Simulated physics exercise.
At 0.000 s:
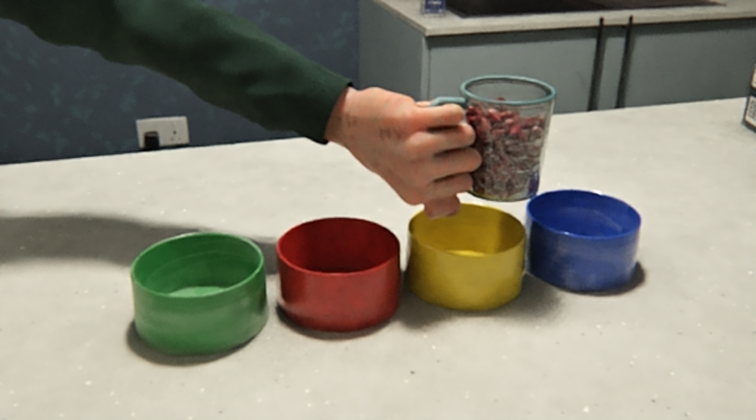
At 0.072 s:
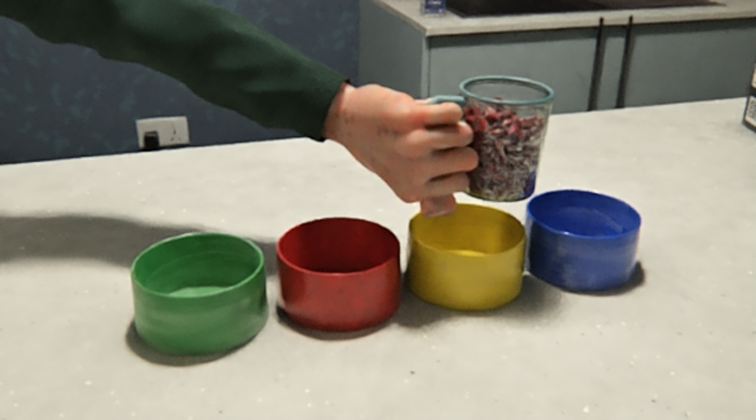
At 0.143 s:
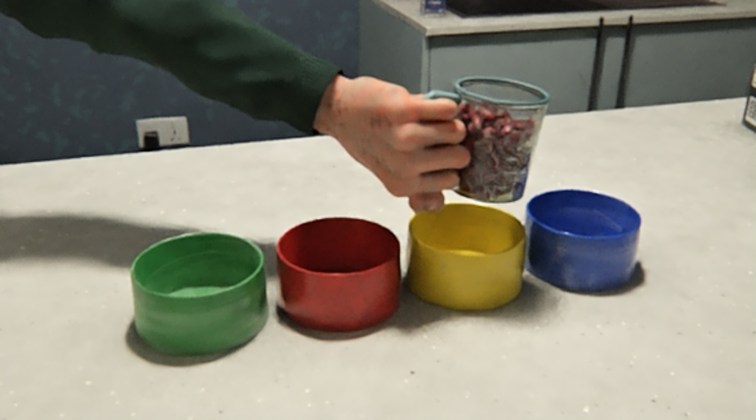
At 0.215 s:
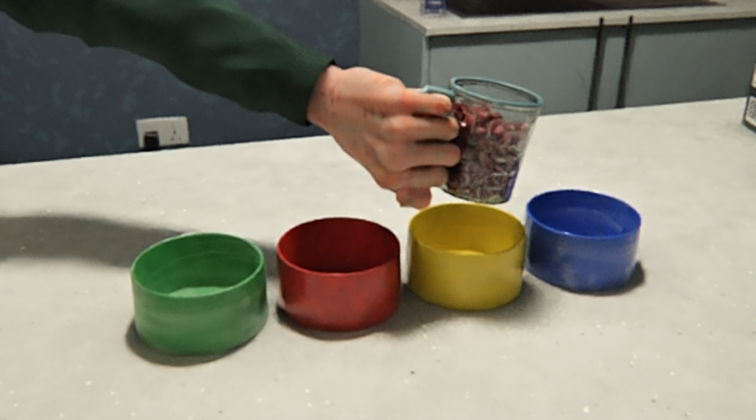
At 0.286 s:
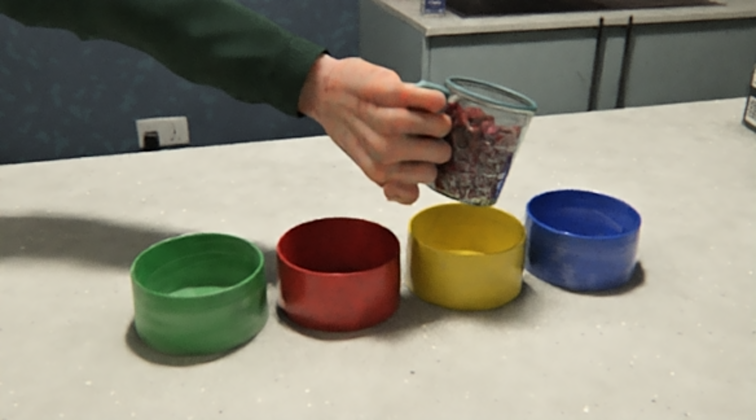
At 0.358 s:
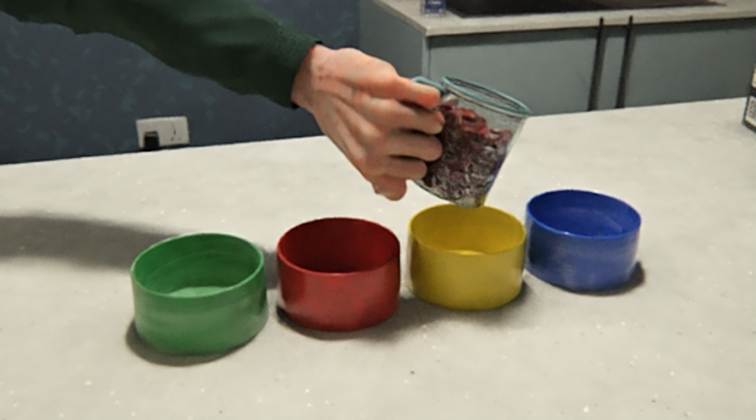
On a pale speckled countertop, four round dishes stand in a row, green, red, yellow and blue from left to right, while a hand holds a clear cup of dark red beans above them. The hand shifts slightly left, gradually tilting the cup rightward over the yellow dish.
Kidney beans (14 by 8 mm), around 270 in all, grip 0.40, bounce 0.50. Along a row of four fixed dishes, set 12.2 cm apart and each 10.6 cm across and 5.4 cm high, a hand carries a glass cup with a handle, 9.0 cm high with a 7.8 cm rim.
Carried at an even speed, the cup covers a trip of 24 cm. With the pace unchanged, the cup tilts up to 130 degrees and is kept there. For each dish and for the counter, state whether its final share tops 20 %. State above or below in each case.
In each case: Red above, blue below, green below, yellow below, counter below.
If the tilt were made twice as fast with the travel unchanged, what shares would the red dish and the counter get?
It would be red 10 and counter 30.
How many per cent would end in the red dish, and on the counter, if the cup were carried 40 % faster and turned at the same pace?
In that case: Red 70, and counter 30.
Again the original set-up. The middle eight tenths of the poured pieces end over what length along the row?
Roughly 7 centimetres.
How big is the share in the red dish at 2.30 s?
By that moment, around 90 percent has got there.
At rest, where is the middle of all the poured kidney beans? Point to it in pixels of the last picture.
Estimated resting centre: Around (329, 279).
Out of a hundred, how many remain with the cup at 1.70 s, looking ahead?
Some 70 per cent of the load.
After 1.16 s, tilt 74 degrees; cup holds 100 %.
Then, at 1.70 s, tilt 110 degrees; cup holds 70 %, red 25 %.
After 2.30 s, tilt 130 degrees; cup holds 0 %, red 90 %.
In the end, at 2.9 s, red 90 %, blue 0 %, green 0 %, yellow 0 %, counter 10 %.
